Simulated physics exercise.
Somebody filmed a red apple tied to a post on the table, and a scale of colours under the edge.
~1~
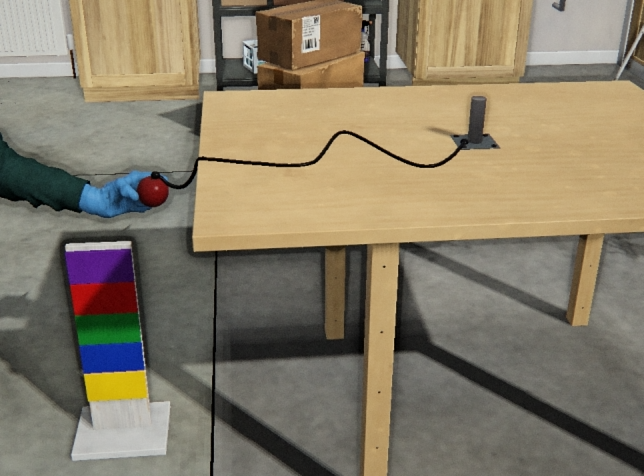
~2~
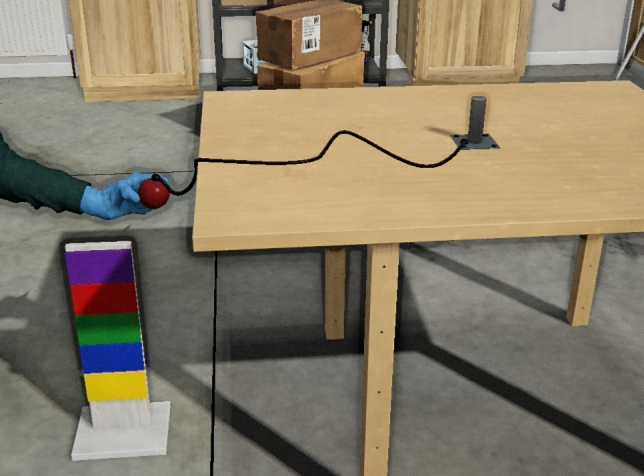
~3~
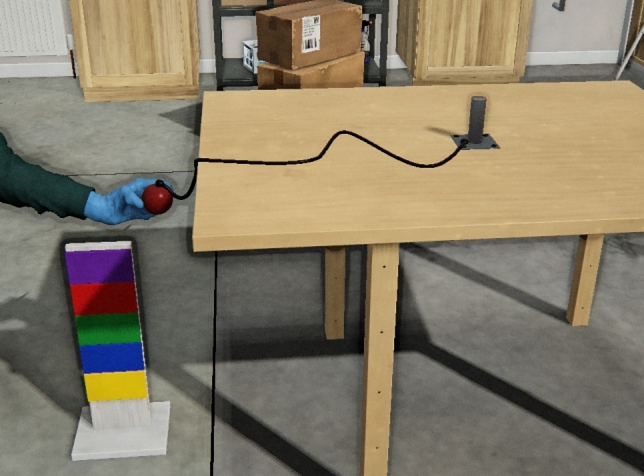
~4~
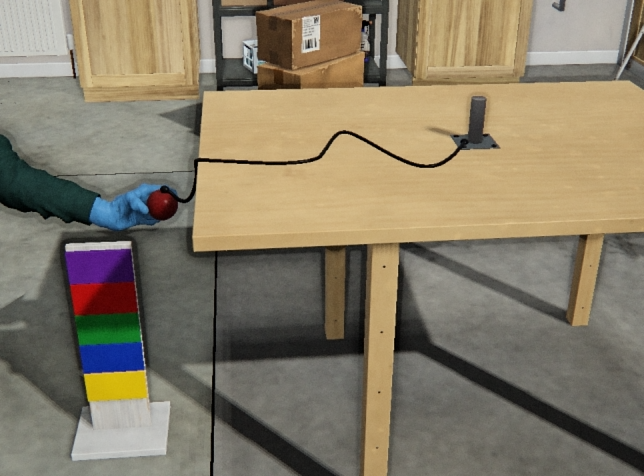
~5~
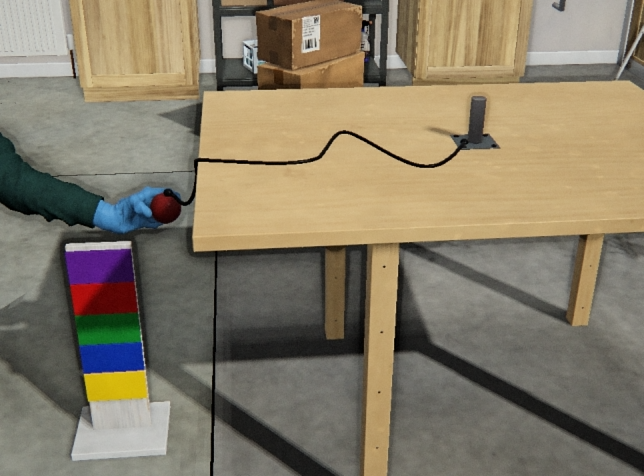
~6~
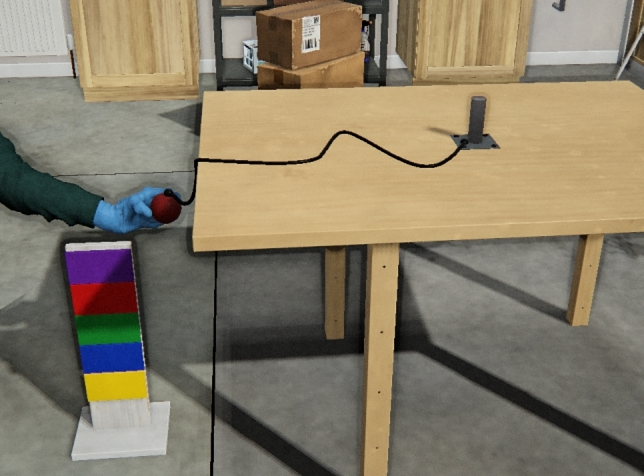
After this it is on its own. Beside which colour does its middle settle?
The blue one.
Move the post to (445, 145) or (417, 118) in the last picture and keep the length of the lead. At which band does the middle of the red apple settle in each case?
One after the other, yellow; yellow.
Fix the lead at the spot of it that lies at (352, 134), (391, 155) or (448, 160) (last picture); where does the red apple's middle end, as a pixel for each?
Try by try, around (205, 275), (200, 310) and (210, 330).
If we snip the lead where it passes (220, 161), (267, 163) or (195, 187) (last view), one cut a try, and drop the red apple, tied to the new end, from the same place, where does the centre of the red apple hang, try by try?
The places are (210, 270), (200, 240) and (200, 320).
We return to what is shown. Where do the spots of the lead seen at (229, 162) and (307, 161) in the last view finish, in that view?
The first at (203, 258), the second at (199, 191).
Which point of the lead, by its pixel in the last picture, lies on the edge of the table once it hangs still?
That spot is around (323, 153).
Soon after, apple near (209, 332); level with green.
After that, apple near (209, 356); level with blue.
In the end, apple near (215, 355); level with blue. The lead holds its middle at blue.
